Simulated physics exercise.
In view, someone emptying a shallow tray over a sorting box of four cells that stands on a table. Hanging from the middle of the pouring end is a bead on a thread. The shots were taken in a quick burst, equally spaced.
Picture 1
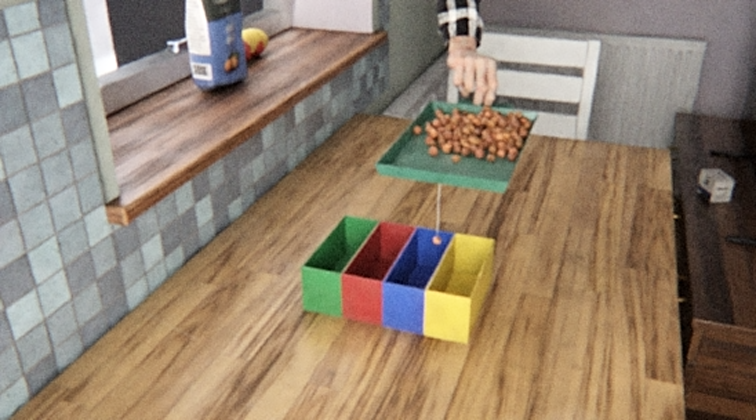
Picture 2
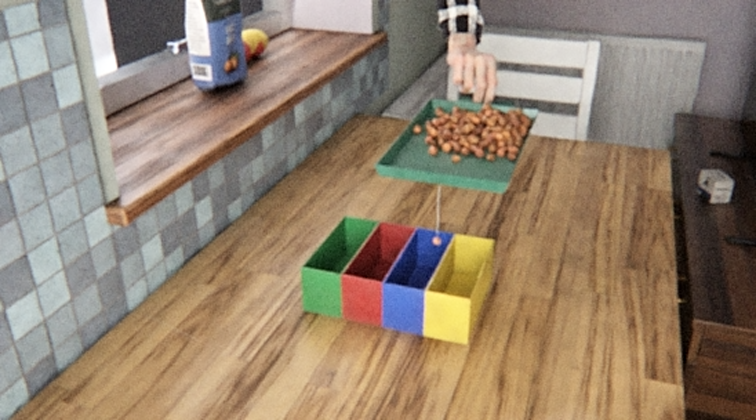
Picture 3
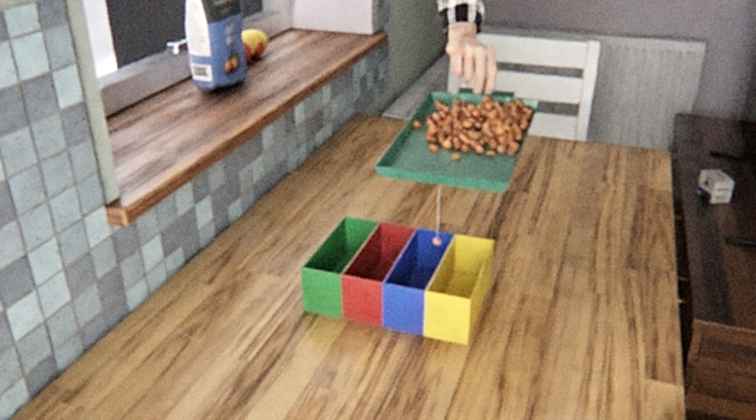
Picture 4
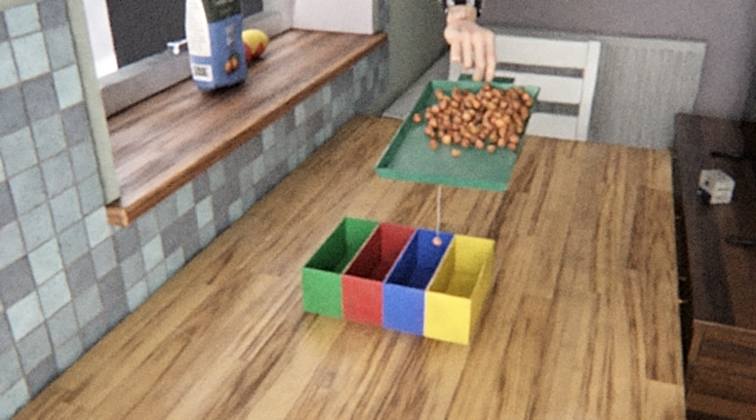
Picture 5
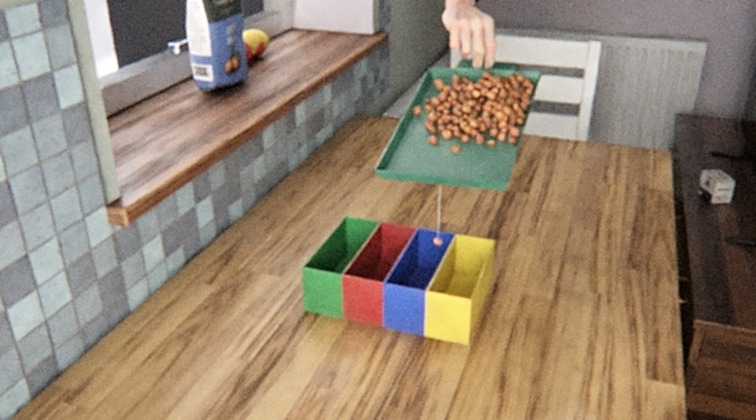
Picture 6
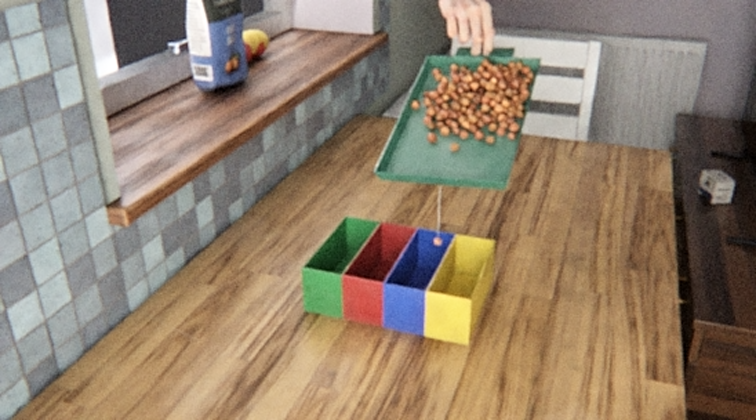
On a wooden table beside a tiled wall and a wooden sill, seen from slightly above, a hand holds the far edge of a green tray heaped with hazelnuts. In front of it sits a box with green, red, blue and yellow cells from left to right, a small bead hanging above the blue one. The hand steadily raises the tray's far edge, steepening it, while the view stays still.
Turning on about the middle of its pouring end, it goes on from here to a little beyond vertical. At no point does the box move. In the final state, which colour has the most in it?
Most ends up in red.
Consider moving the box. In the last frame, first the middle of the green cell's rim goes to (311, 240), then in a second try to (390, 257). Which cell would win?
It would be blue the first time and green the second time.
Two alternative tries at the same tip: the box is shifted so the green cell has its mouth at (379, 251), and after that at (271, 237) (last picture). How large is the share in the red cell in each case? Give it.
Approximately 20 percent, followed by approximately 0 percent.
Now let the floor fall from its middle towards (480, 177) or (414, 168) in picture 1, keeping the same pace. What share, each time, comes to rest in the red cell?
Roughly 0 percent first and 50 percent second.
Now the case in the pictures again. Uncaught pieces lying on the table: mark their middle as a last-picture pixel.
Somewhere about (334, 381), I'd say.
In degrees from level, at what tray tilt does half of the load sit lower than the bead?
It has tipped about 80 degrees.
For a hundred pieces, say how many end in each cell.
Shares in percent - green cell 10, red cell 40, blue cell 30, yellow cell 10.
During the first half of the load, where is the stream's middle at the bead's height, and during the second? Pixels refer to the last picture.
First half (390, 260); second half (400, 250).
Soon after the last picture, tray tipped steeply; about two thirds on the tray; a small part in the red cell; a stray few in the blue cell; a stray few in the yellow cell; a stray few in the green cell; about a quarter falling or outside the box.
A little later, tray tipped past a quarter turn; a small part on the tray; about a third in the red cell; about a quarter in the blue cell; a small part in the green cell; a small part in the yellow cell; about a quarter falling or outside the box.
Later still, tray tipped past a quarter turn; about a third in the red cell; about a quarter in the blue cell; a small part in the yellow cell; a small part in the green cell; a small part falling or outside the box.
At rest, tray tipped past a quarter turn; about a third in the red cell; about a quarter in the blue cell; a small part in the yellow cell; a small part in the green cell; a small part outside the box.
